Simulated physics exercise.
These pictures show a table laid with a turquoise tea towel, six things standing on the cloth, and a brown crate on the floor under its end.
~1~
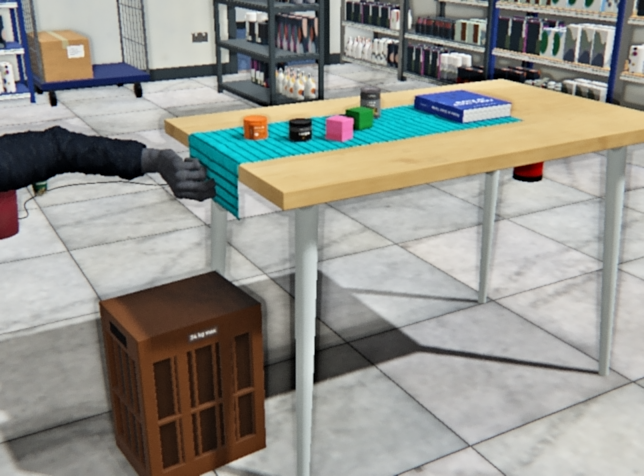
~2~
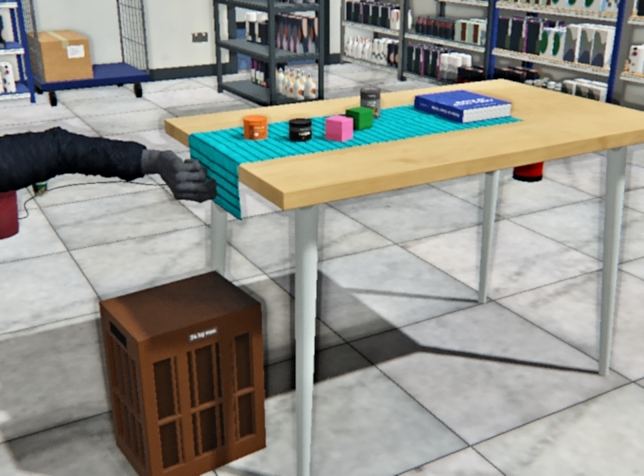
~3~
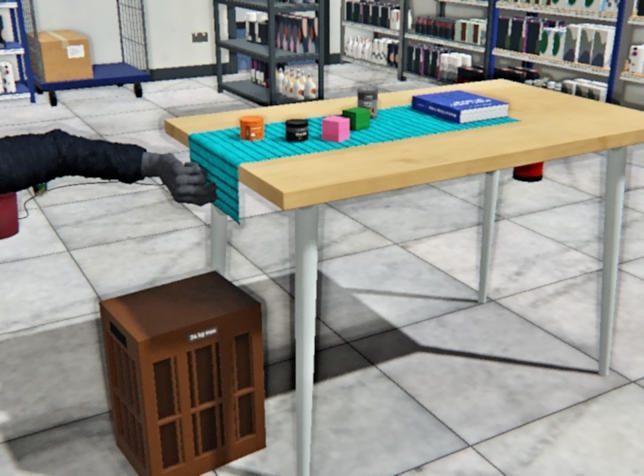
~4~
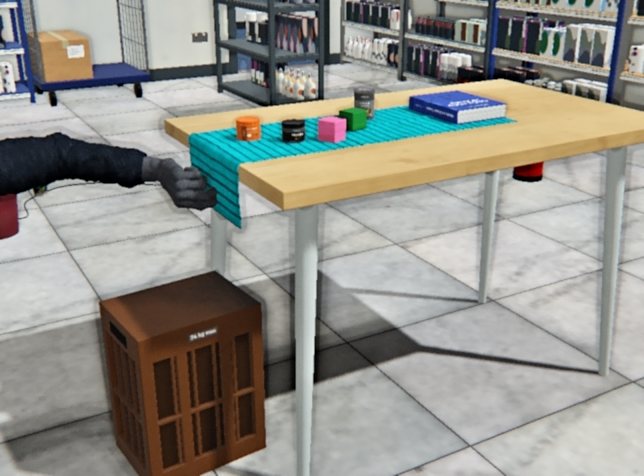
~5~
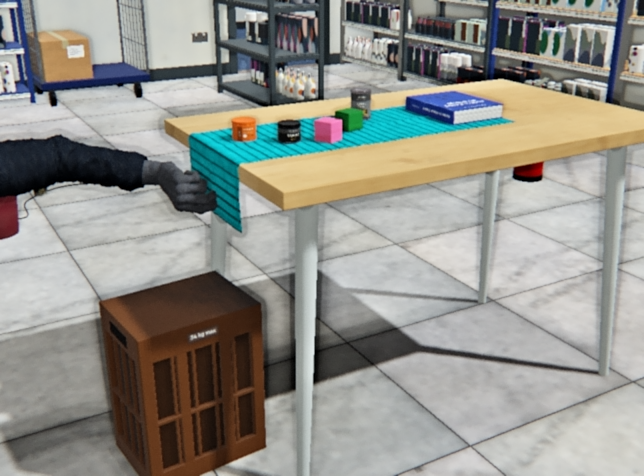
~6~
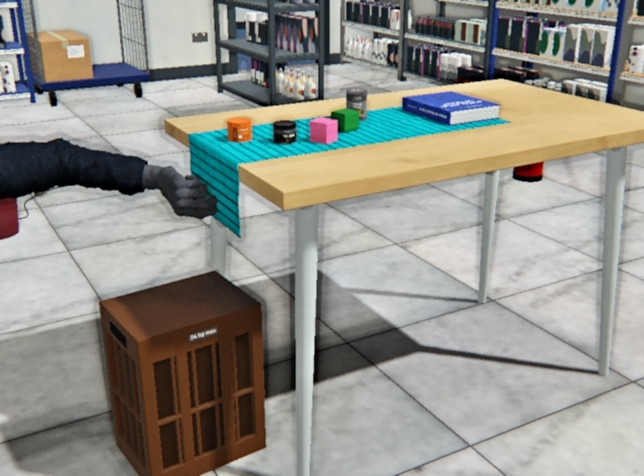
The footage shows a gloved hand gripping the hanging end of a turquoise cloth on a table and drawing it slightly downward above a brown crate, while the small pots, cubes, grey can and blue book on it shift slightly left.
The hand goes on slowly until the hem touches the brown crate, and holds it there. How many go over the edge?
It carries off two.
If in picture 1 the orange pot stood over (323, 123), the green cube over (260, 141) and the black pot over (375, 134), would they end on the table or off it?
The orange pot remains up, the green cube comes down, the black pot survives.
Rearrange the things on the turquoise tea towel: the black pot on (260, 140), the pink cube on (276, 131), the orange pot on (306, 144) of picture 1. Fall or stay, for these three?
The black pot is carried off, the pink cube is carried off, the orange pot tumbles off.
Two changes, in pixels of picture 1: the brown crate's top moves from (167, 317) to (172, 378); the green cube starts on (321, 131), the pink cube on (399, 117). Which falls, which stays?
The green cube is carried off; the pink cube survives.
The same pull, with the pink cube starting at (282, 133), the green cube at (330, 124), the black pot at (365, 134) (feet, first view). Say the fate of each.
The pink cube is carried off; the green cube holds on; the black pot holds on.
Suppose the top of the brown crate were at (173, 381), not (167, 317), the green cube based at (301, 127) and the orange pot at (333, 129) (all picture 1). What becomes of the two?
The green cube goes over; the orange pot comes down.
Soon after, hem near (216, 244); all still up.
Then, hem near (216, 276); orange pot gone.
At rest, hem on the crate; orange pot and black pot gone. The answer is two.
